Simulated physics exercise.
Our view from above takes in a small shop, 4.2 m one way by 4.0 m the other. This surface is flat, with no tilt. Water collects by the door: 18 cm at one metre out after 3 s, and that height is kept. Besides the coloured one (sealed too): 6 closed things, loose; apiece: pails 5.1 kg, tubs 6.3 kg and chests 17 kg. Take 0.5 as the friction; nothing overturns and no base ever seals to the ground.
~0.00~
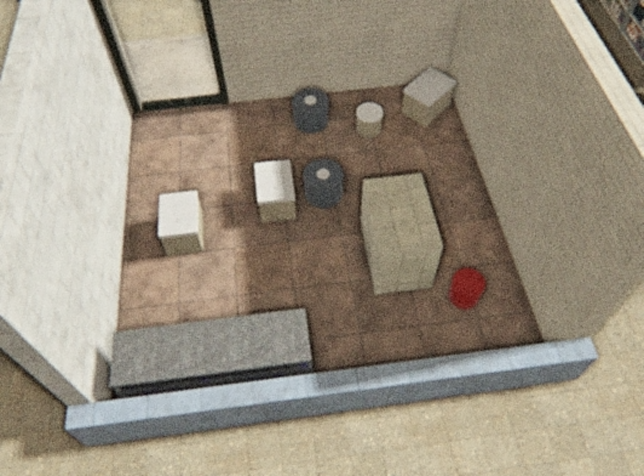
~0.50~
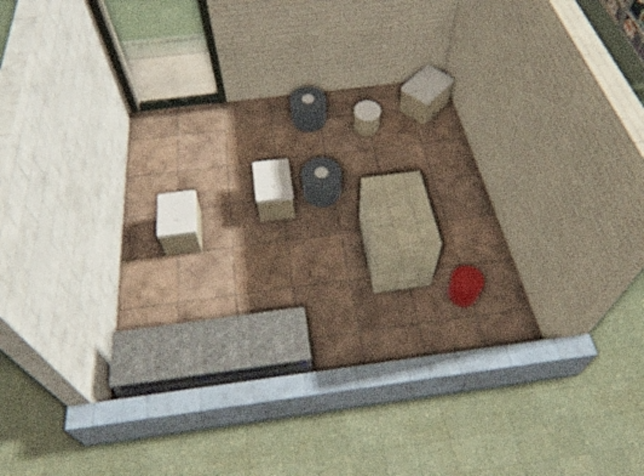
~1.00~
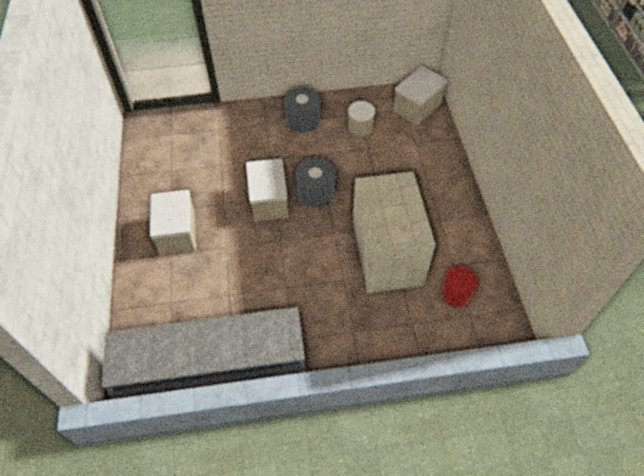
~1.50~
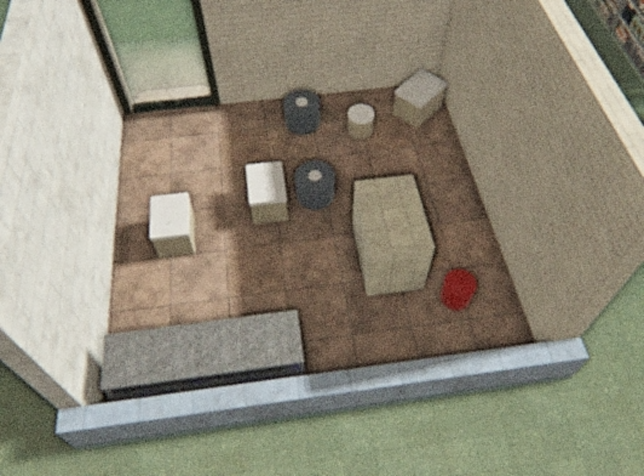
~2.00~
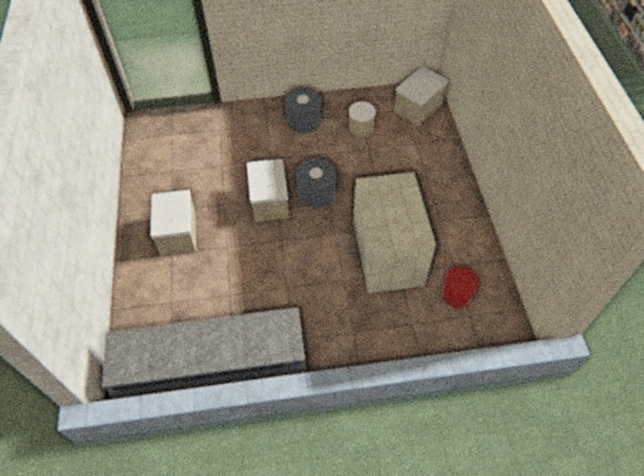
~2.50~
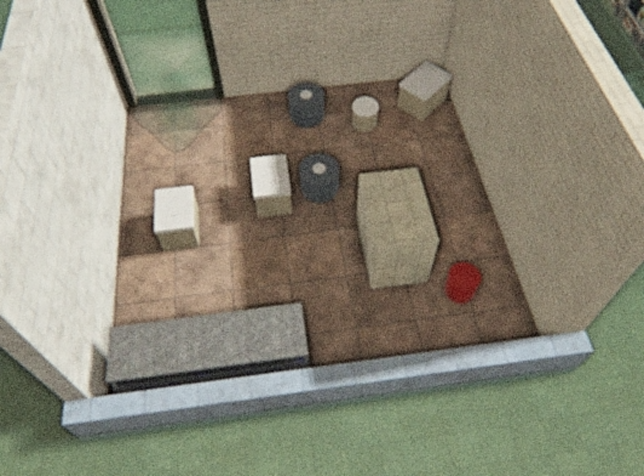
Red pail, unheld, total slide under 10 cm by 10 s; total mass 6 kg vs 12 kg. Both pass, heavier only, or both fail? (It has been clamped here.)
Both pass.
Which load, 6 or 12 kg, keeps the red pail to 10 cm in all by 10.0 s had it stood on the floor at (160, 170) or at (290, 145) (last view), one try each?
Well, at the first spot no weight will do, and at the second either weight will do.
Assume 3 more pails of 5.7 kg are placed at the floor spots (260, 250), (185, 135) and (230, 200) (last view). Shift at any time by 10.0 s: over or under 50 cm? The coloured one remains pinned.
Listed in turn, they go over the bar, over the bar, over the bar.
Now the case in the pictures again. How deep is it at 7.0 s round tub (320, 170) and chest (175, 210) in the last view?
Some 2 cm at the first, some 6 cm at the second.
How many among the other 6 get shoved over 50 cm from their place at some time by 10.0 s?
The answer here is 1.
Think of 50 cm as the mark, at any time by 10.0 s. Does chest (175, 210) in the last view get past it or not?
Result: Limit exceeded.
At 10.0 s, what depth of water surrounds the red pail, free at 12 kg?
Depth: Approx. 4 cm.
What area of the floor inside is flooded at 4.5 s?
That flooded area is roughly 6.0 m2.
After 3.5 s the red pail would be 0 cm from its start with 6 kg and 0 cm from its start with 12 kg; 0 cm of water round it then.
After 4.5 s the red pail would be 0 cm from its start with 6 kg and 0 cm from its start with 12 kg; 0 cm of water round it then.
After 7.0 s the red pail would be 0 cm from its start with 6 kg and 0 cm from its start with 12 kg; 0 cm of water round it then.
After 10.0 s the red pail would be 0 cm from its start with 6 kg and 0 cm from its start with 12 kg; 4 cm of water round it then.
